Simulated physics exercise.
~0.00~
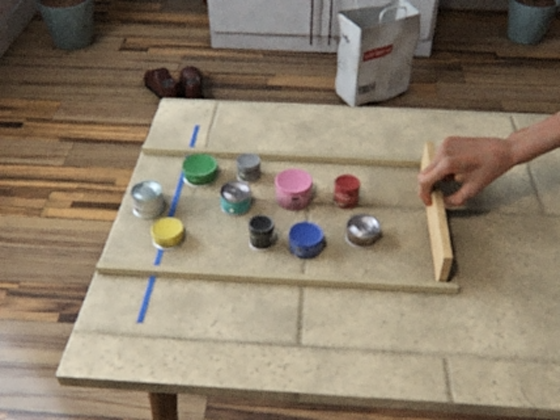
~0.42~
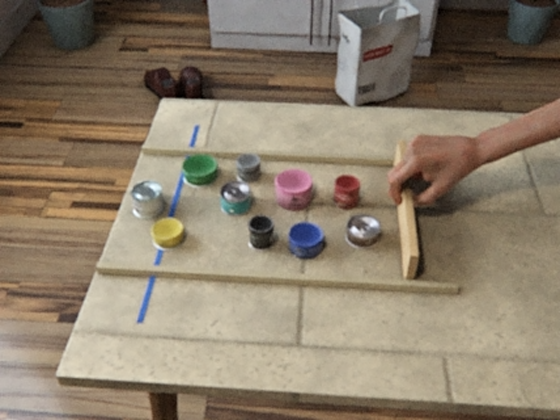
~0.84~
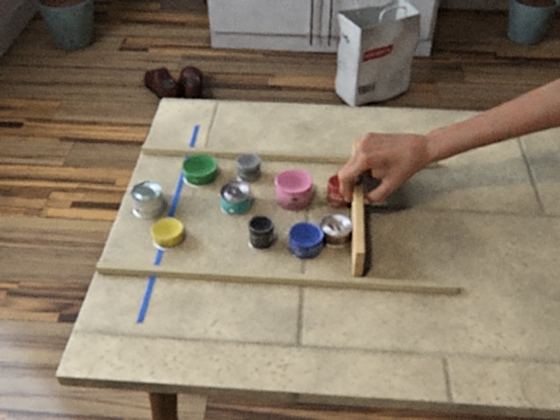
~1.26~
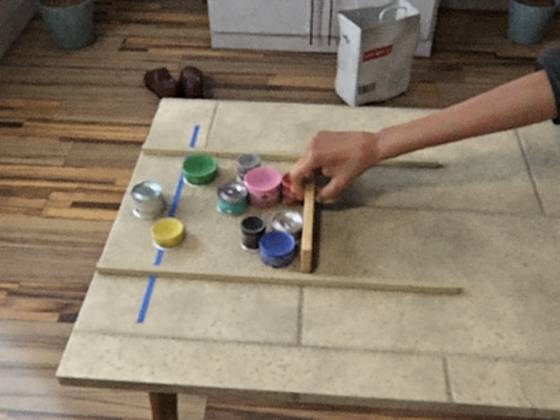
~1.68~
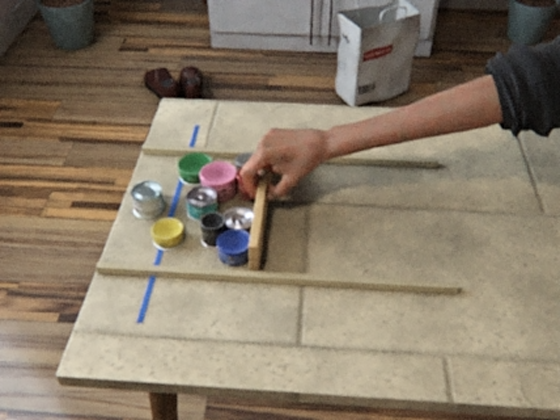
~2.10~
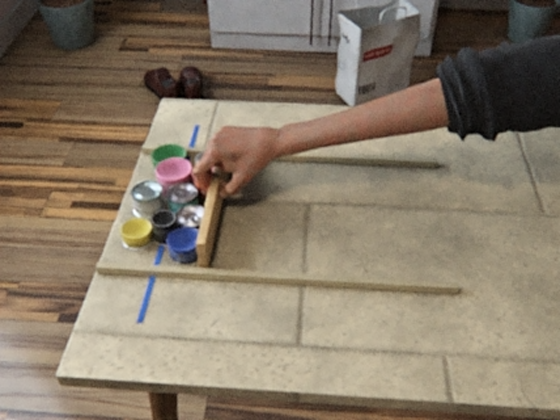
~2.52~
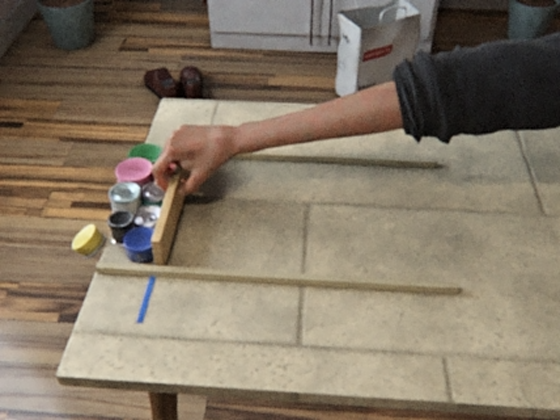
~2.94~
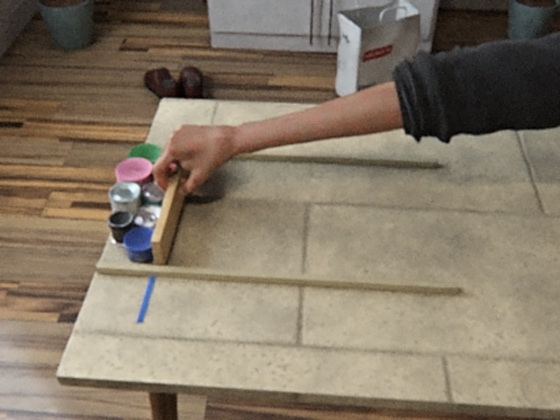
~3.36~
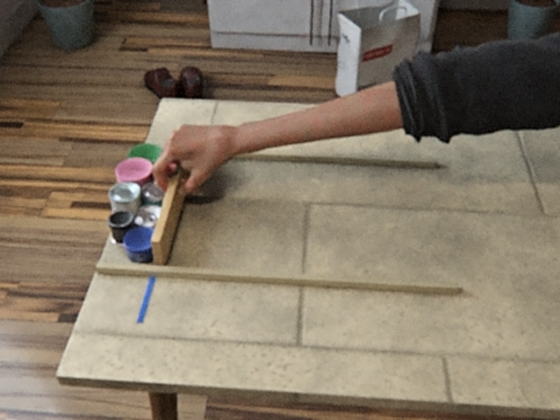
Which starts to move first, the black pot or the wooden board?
The wooden board starts to move first. The black pot stays still until the board has swept partway across the table towards it.
